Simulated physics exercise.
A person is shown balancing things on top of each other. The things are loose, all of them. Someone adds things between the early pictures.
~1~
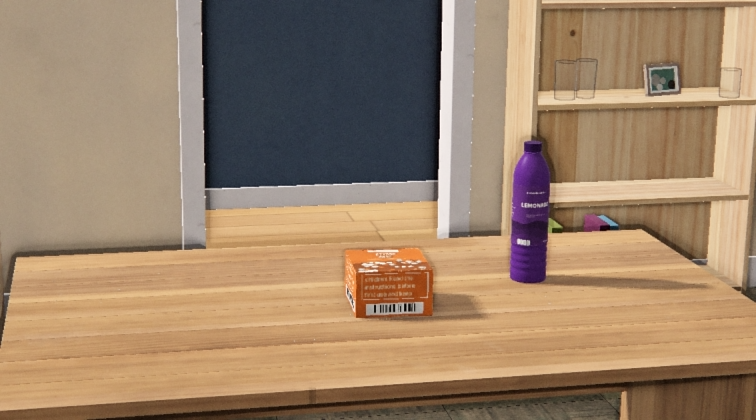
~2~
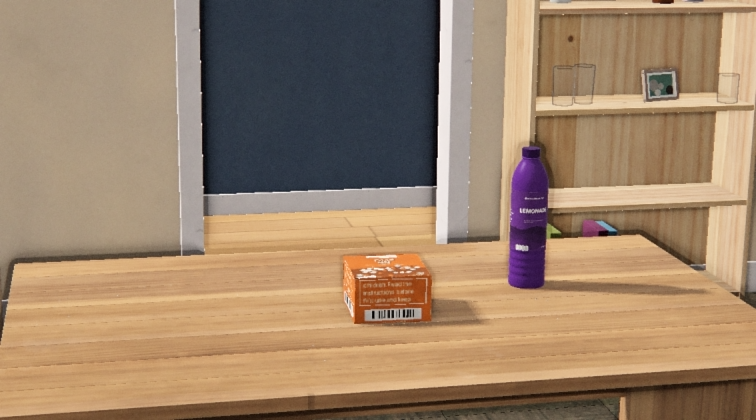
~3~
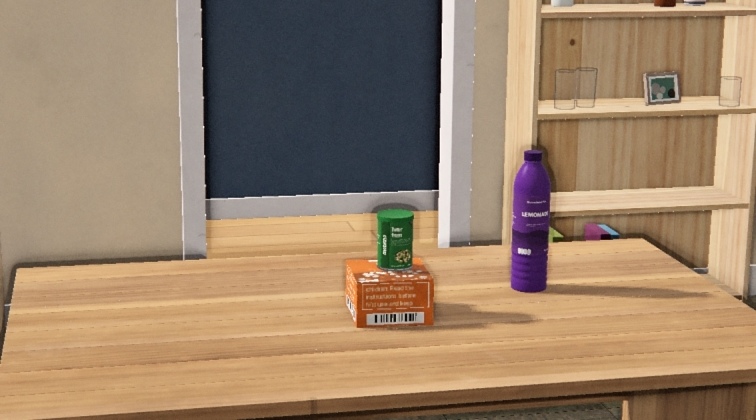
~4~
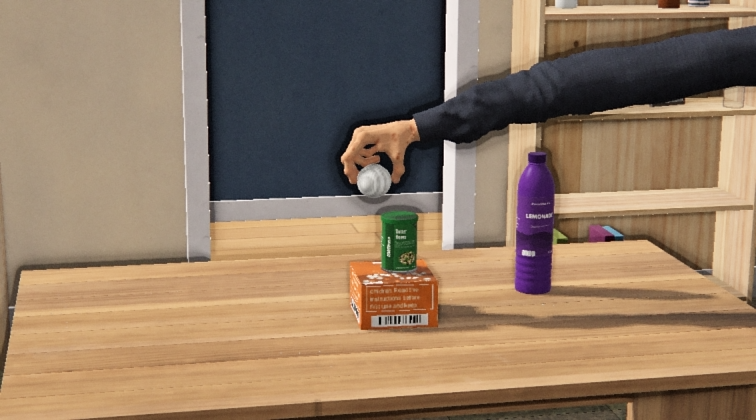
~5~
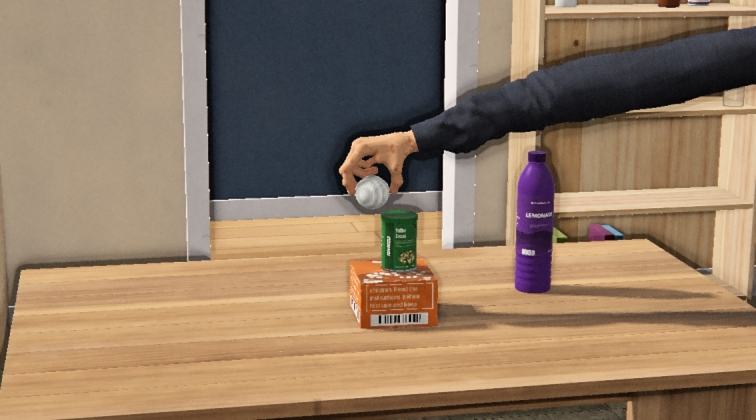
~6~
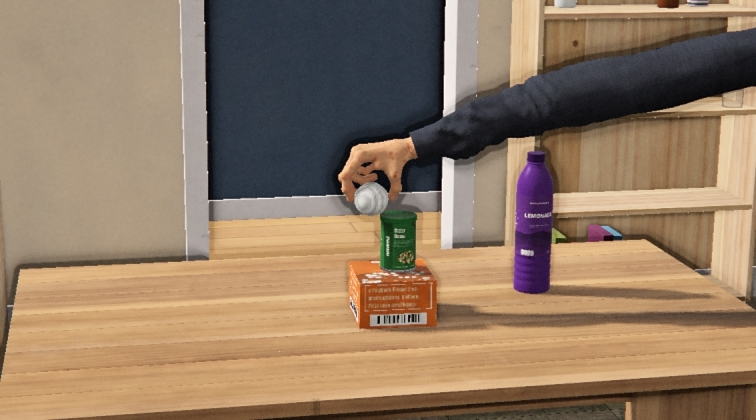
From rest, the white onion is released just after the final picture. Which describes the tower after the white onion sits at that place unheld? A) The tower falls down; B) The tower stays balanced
(A) The tower falls down.
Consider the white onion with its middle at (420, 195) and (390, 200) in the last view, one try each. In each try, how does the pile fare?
On the first release the pile caves in, while on the second it stays intact.
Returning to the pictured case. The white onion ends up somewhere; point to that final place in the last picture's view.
Around (323, 301).
Then, 0.30 s later than the last frame, white onion now fallen.
Then, 0.80 s later than the last frame, things are still on the move.
When it is over, fallen, white onion; the other 3 as before. End places, in pixels of the last picture, white onion near (323, 301). The pile gives way.
